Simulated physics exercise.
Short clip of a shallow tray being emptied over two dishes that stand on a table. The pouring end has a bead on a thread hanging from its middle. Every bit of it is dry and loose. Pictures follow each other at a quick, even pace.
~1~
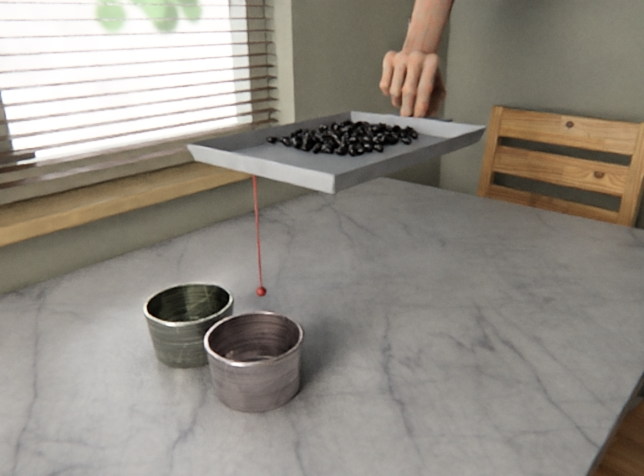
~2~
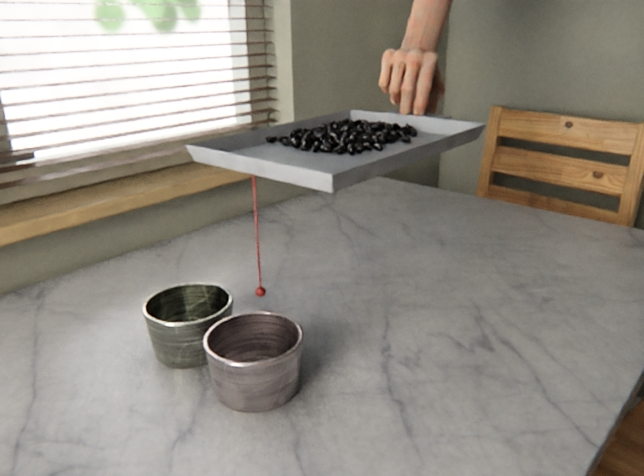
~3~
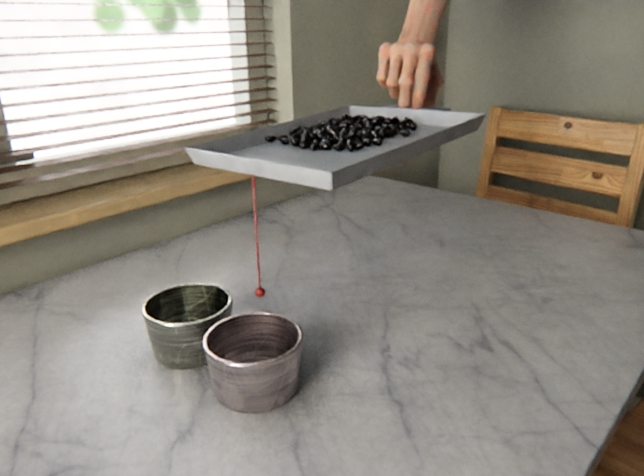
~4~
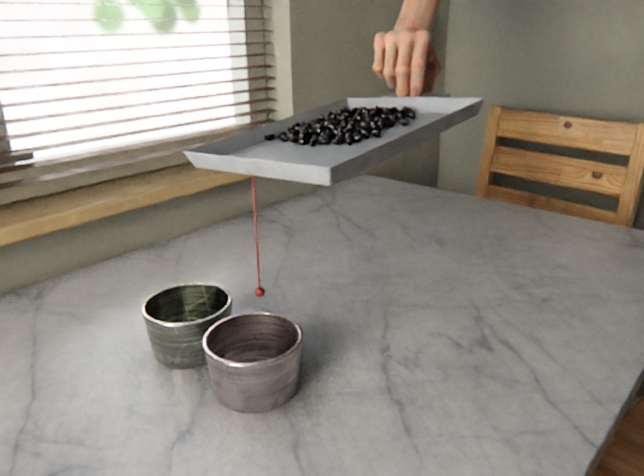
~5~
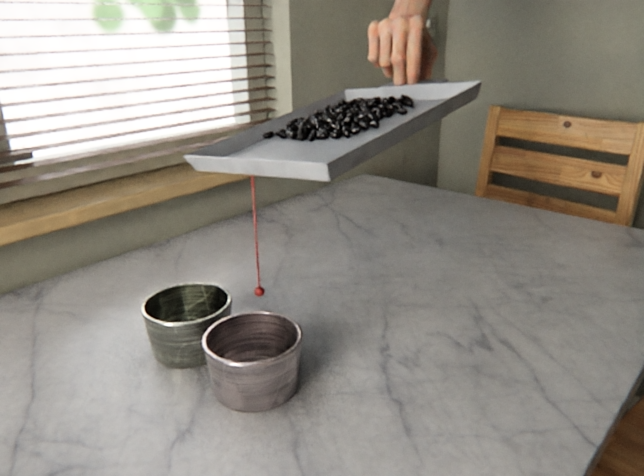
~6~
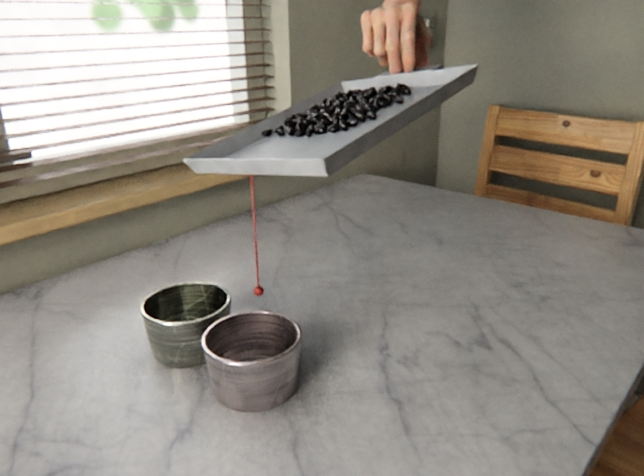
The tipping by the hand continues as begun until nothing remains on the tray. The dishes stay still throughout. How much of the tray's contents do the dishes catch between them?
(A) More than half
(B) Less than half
The answer is B.
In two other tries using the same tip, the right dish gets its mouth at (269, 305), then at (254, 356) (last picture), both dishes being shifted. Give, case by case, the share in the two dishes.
First try: Roughly 90 per cent; second try: Roughly 0 per cent.
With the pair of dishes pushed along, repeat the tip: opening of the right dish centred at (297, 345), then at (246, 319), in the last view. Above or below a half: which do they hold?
Catch, run one: Below the halfway mark; run two: Past the halfway mark.
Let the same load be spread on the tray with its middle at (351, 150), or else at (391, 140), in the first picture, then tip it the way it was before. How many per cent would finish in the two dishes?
Close to 30 %, followed by close to 30 %.
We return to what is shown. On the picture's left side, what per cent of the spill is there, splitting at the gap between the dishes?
It works out to some 70 per cent.
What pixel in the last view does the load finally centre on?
The centre ends up roughly at (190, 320).
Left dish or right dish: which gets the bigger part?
The fuller one is the one on the left.
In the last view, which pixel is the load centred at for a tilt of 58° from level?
About (227, 157).
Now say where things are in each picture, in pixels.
The first picture shows corners of the pouring end (195, 143) and (333, 173), level; middle of the load (353, 135), black beans; left dish (155, 337); right dish (219, 377); bead on its thread (261, 291).
The second picture shows corners of the pouring end (194, 144) and (332, 172), level; middle of the load (352, 133).
The third picture shows corners of the pouring end (193, 147) and (330, 169), tipped barely, lowest at the left corner; middle of the load (351, 129).
The fourth picture shows corners of the pouring end (192, 151) and (328, 165), tipped a little, lowest at the left corner; middle of the load (350, 122).
The fifth picture shows corners of the pouring end (192, 154) and (326, 160), tipped a little, lowest at the left corner; middle of the load (348, 115).
The sixth picture shows corners of the pouring end (191, 157) and (322, 156), tipped clearly, lowest at the left corner; middle of the load (345, 107); left dish (152, 337); right dish (217, 377).
Just after the last frame, tray tipped steeply; the larger part on the tray; just a few in the left dish; just a few outside both; about a tenth in the air.
A moment on, tray tipped right over; about a tenth on the tray; roughly a quarter in the left dish; roughly half outside both; about a tenth in the air.
Further on, tray tipped past a quarter turn; roughly a quarter in the left dish; roughly two thirds outside both.
When it is over, tray tipped past a quarter turn; not one in the right dish; roughly a quarter in the left dish; roughly two thirds outside both.
